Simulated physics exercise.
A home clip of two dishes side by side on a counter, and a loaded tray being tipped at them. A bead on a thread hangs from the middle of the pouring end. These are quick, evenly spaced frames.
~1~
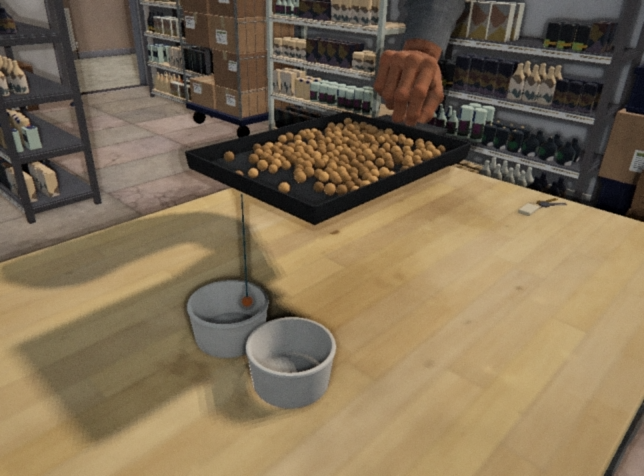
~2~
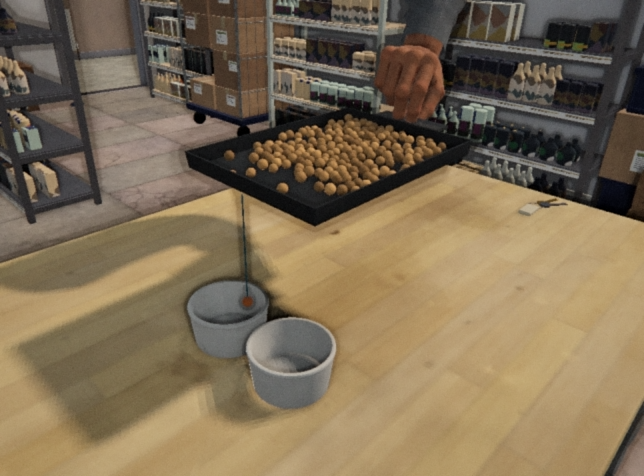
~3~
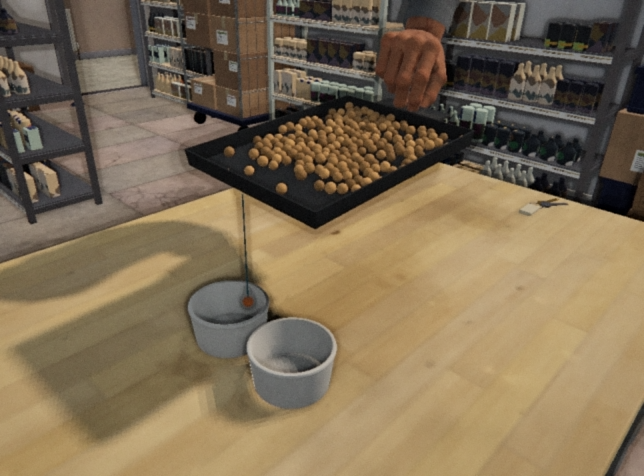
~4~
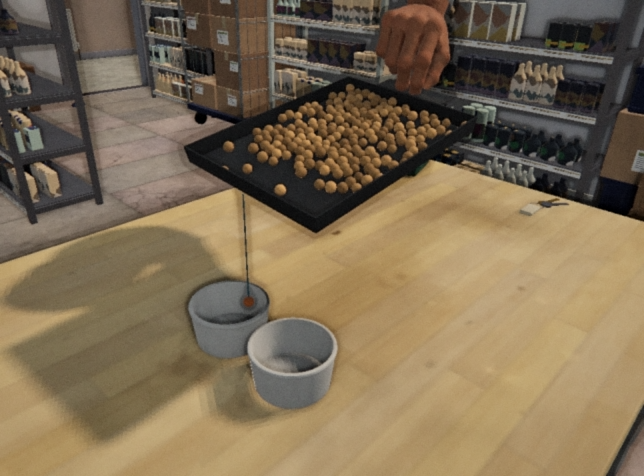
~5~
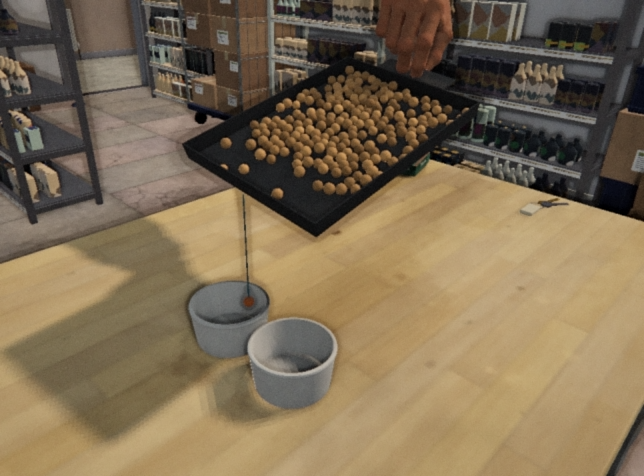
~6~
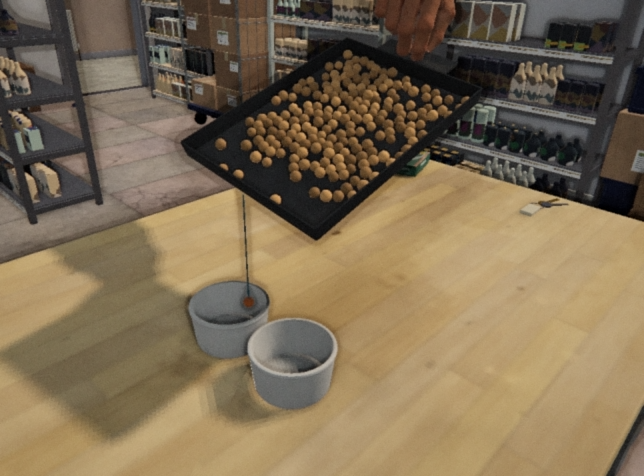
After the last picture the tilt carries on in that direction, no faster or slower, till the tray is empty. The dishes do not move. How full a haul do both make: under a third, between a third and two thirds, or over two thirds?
Caught overall: From one third to two thirds.
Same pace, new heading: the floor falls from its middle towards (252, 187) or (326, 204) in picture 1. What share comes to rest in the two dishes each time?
In turn 0 and 60 in a hundred.
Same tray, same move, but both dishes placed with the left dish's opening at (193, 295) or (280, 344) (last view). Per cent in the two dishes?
Near 10 % and 50 %.
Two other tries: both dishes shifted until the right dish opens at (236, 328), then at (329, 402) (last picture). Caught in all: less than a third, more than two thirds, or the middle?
In turn: Under a third; between a third and two thirds.
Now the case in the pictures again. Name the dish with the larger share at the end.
It is the right dish.
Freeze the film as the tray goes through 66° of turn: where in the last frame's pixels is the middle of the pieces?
Close to (300, 205).
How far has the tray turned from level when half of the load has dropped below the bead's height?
Near 95 degrees.
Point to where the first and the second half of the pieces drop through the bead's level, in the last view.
Early half (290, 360), late half (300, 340).
Soon after the last picture, tray tipped steeply; most on the tray; a stray few outside both; about a quarter in the air.
A little later, tray tipped past a quarter turn; a small part on the tray; about a quarter in the right dish; about half outside both; about a quarter in the air.
Later still, tray tipped past a quarter turn; about half in the right dish; about half outside both.
By the end, tray tipped past a quarter turn; about half in the right dish; none in the left dish; about half outside both.
